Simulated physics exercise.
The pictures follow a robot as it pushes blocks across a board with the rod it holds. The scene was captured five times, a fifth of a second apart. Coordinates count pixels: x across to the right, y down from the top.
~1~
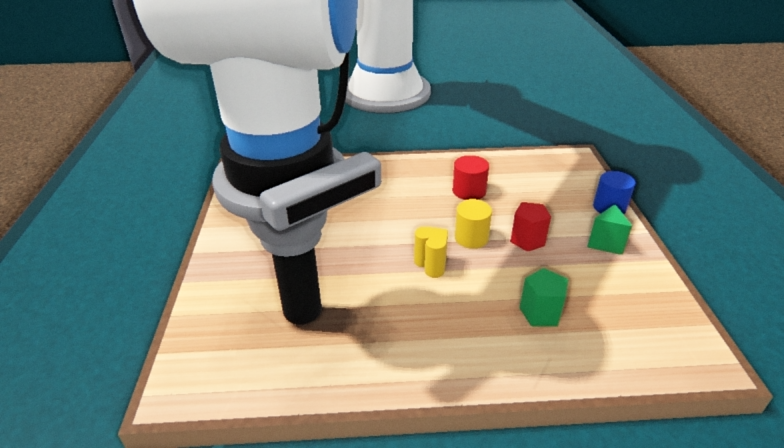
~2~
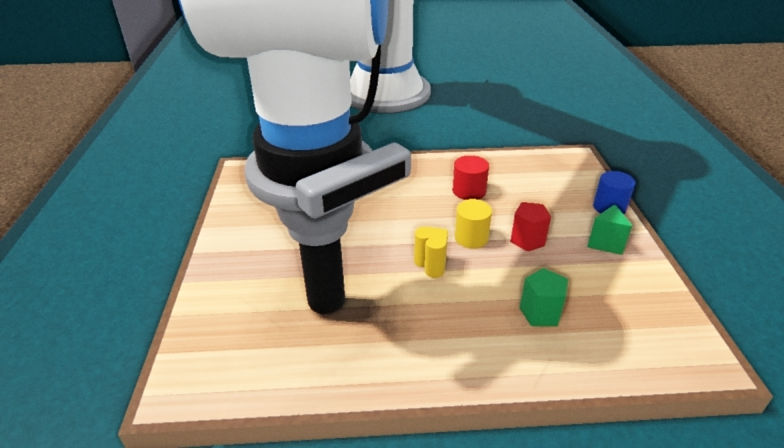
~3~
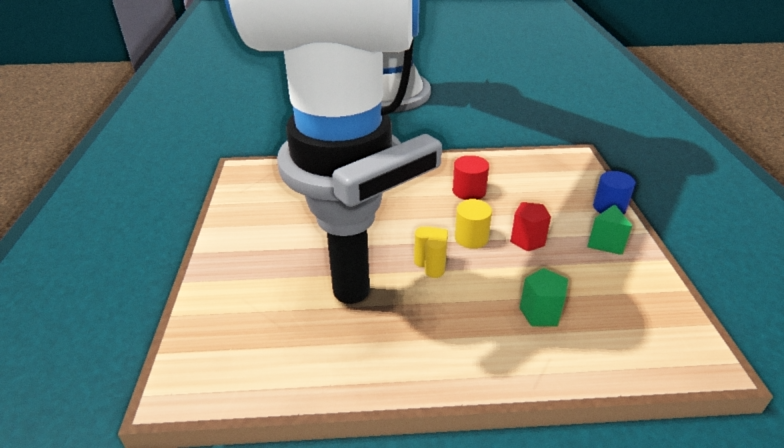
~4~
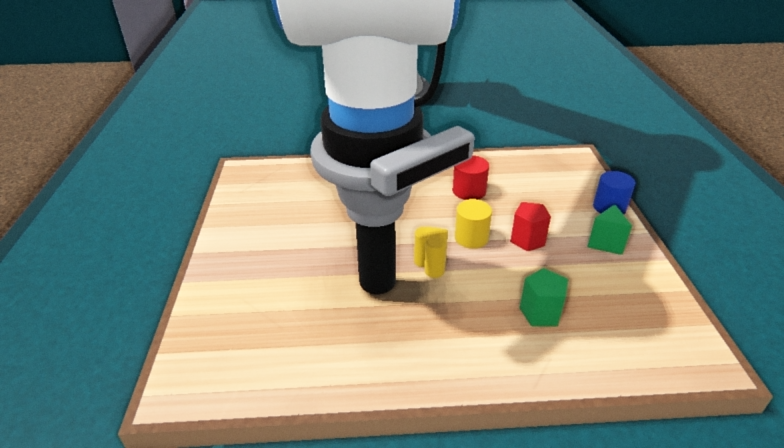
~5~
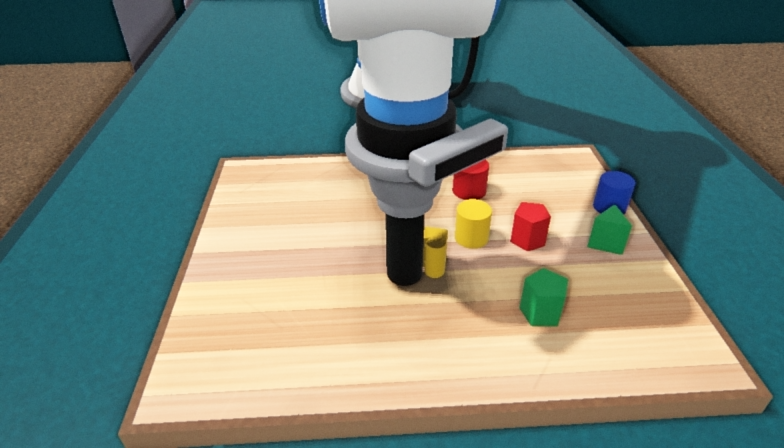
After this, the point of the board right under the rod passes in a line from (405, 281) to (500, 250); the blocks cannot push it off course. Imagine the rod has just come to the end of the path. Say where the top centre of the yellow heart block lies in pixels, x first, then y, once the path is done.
I think it will end close to (468, 212).
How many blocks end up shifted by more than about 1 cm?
The count will be 2.
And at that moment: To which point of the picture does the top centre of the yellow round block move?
The centre of its top face lies at (483, 195).
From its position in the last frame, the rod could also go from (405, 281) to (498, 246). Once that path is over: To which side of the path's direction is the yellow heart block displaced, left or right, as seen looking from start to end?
Off to the left side.
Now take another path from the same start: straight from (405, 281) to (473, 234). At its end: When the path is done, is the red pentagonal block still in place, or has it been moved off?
The push misses it.
On the path given first. One third of the way, rod at (439, 265); yellow heart block at (454, 225), turned 25° anticlockwise.
Two thirds of the way, rod at (471, 254); yellow heart block at (465, 213), turned 65° anticlockwise; yellow round block at (483, 199).
At the end, rod at (501, 244); yellow heart block at (468, 212), turned 90° anticlockwise; yellow round block at (483, 195); red pentagonal block still.
